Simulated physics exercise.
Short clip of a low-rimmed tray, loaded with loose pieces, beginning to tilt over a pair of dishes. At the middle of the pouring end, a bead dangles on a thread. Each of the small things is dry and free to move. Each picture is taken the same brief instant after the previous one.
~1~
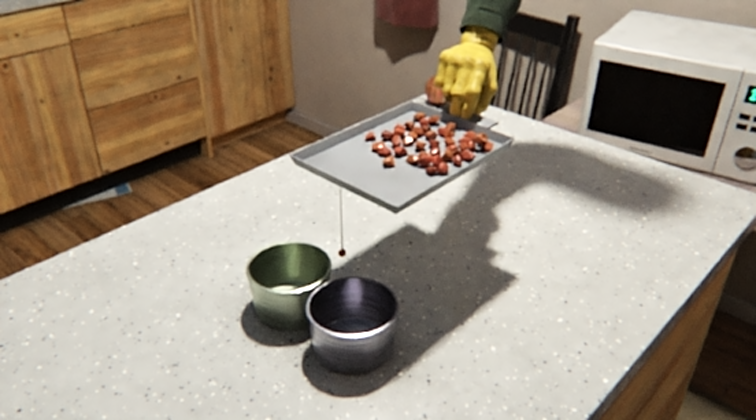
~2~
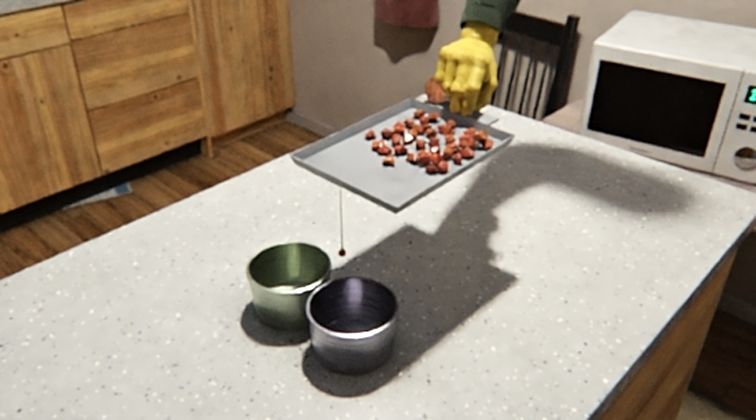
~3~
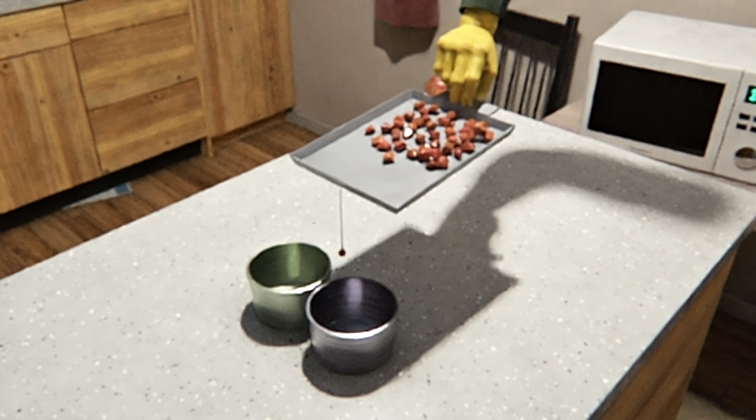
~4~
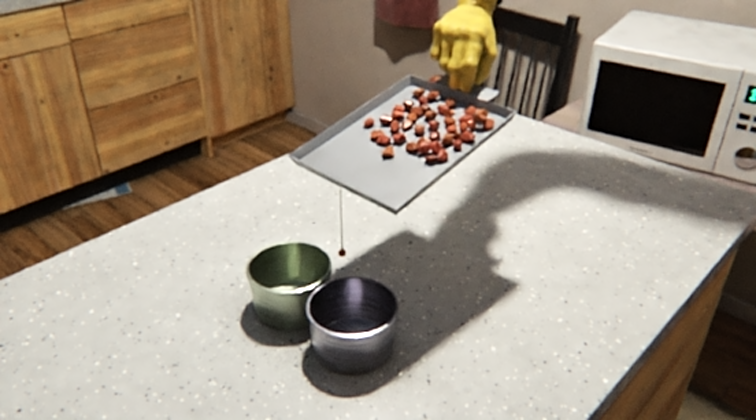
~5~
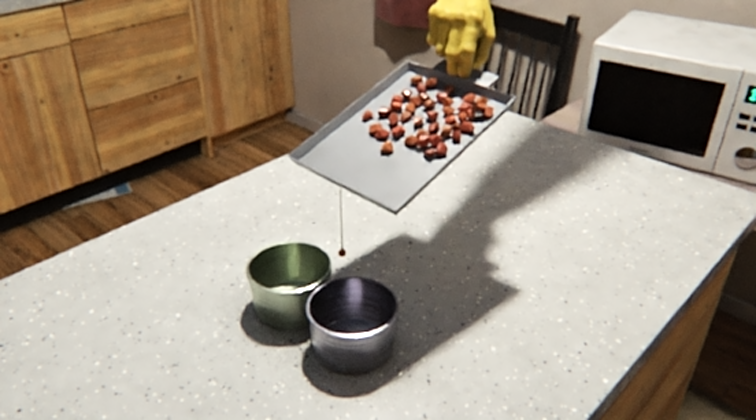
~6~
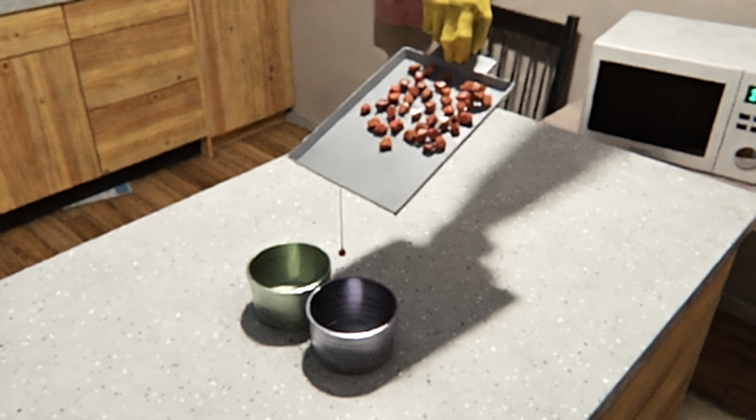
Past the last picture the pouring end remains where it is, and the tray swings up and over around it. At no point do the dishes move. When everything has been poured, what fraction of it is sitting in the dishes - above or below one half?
Above one half.
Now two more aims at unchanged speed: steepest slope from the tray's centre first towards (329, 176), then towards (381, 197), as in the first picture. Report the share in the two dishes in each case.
70 % and 70 %, roughly.
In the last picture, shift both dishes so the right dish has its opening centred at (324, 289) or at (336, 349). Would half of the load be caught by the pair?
Result, first place: Exceeding half; second place: Not as much as half.
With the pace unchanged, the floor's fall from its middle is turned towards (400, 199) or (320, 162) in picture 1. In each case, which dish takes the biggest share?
On the first try it's the right-side dish, on the second the left-side dish.
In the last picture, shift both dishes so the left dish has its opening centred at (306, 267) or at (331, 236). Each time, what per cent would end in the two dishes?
Around 80 and around 0 per cent, in that order.
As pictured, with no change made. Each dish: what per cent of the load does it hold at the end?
Per cent held at the end: Left dish 40, right dish 60.
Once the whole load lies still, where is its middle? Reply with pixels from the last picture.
(339, 338).
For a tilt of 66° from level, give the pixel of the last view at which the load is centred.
Its middle sits at about pixel (353, 187).
Soon, tray tipped steeply; most on the tray; about a quarter in the air.
A while on, tray tipped past a quarter turn; about half in the right dish; about a third in the left dish; a small part outside both; a small part in the air.
Towards the end, tray tipped past a quarter turn; about two thirds in the right dish; about a third in the left dish; a small part outside both.
Finally, tray tipped past a quarter turn; about two thirds in the right dish; about a third in the left dish; a small part outside both.
